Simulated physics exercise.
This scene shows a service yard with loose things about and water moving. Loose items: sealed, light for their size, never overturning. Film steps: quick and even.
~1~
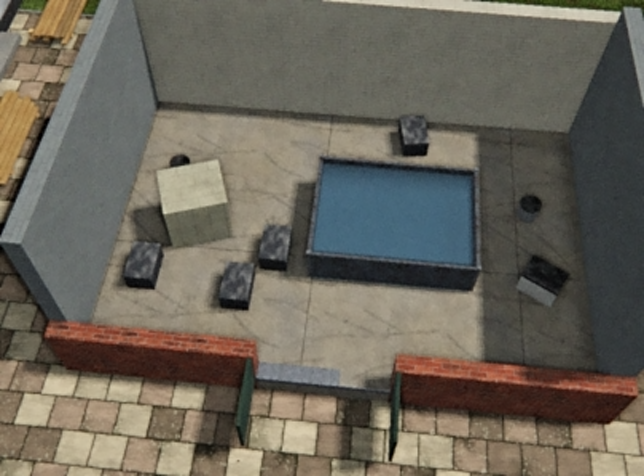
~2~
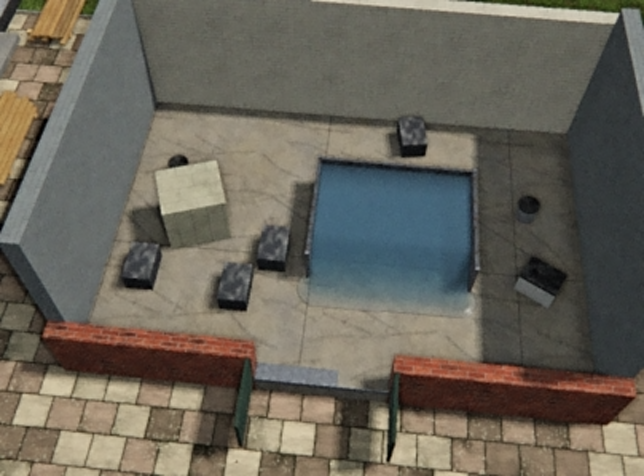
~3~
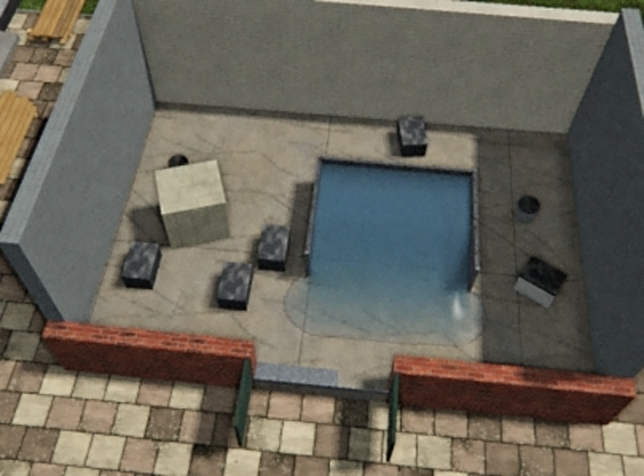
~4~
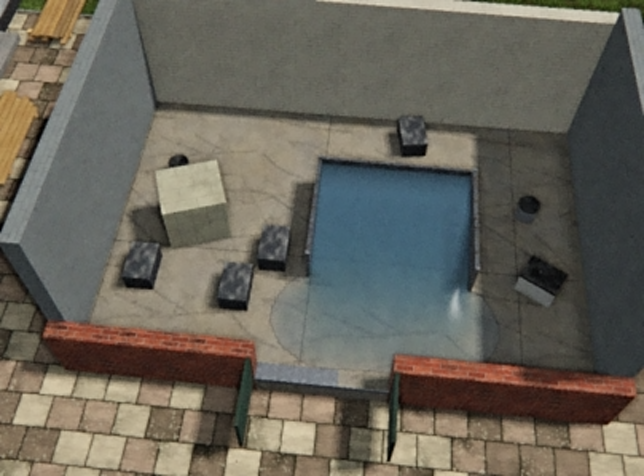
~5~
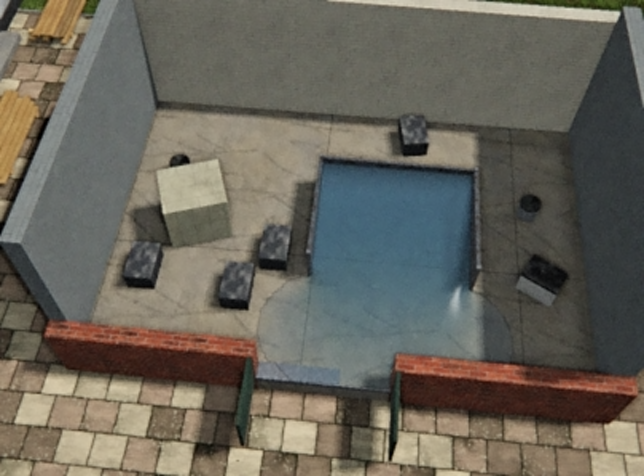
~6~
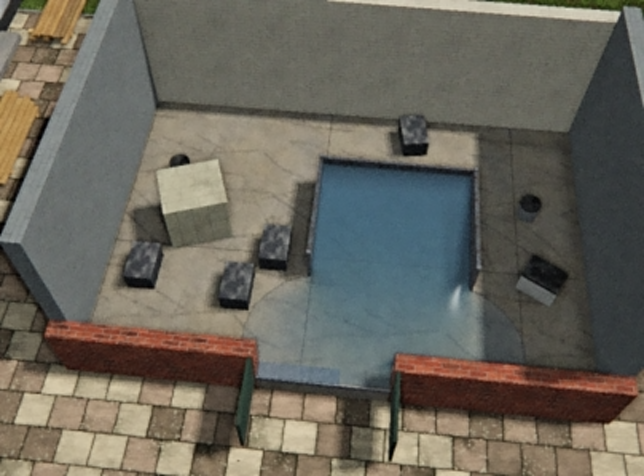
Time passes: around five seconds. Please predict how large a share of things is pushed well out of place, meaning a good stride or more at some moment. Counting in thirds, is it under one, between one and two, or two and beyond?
In thirds: Under one.
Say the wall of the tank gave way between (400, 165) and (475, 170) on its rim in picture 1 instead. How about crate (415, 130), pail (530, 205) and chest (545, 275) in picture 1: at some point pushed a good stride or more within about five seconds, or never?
Working through them in order, the first gets shoved clear, the second gets shoved clear and the last gets shoved clear.
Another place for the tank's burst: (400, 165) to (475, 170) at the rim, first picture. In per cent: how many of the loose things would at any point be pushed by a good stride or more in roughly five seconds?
About 60 per cent.
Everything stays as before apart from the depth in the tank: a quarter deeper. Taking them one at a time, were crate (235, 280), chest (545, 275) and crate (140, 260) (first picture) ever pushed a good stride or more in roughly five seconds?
Respectively, never gets that far, gets that far, never gets that far.
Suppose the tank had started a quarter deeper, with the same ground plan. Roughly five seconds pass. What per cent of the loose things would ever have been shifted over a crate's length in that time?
30 per cent or so.
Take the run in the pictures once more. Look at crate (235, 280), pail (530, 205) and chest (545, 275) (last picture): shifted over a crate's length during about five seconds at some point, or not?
Successively: Never went far, moved a long way, moved a long way.
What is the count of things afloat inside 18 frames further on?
I make it 0 of them.
A moment on, 0 of 7 are well off their spots; 0 afloat.
Next, 0 of 7 are well off their spots; 0 afloat.
Later, 1 of 7 are well off their spots; 0 afloat.
In the end, 2 of 7 are well off their spots, and 2 have been at some point; 2 afloat.
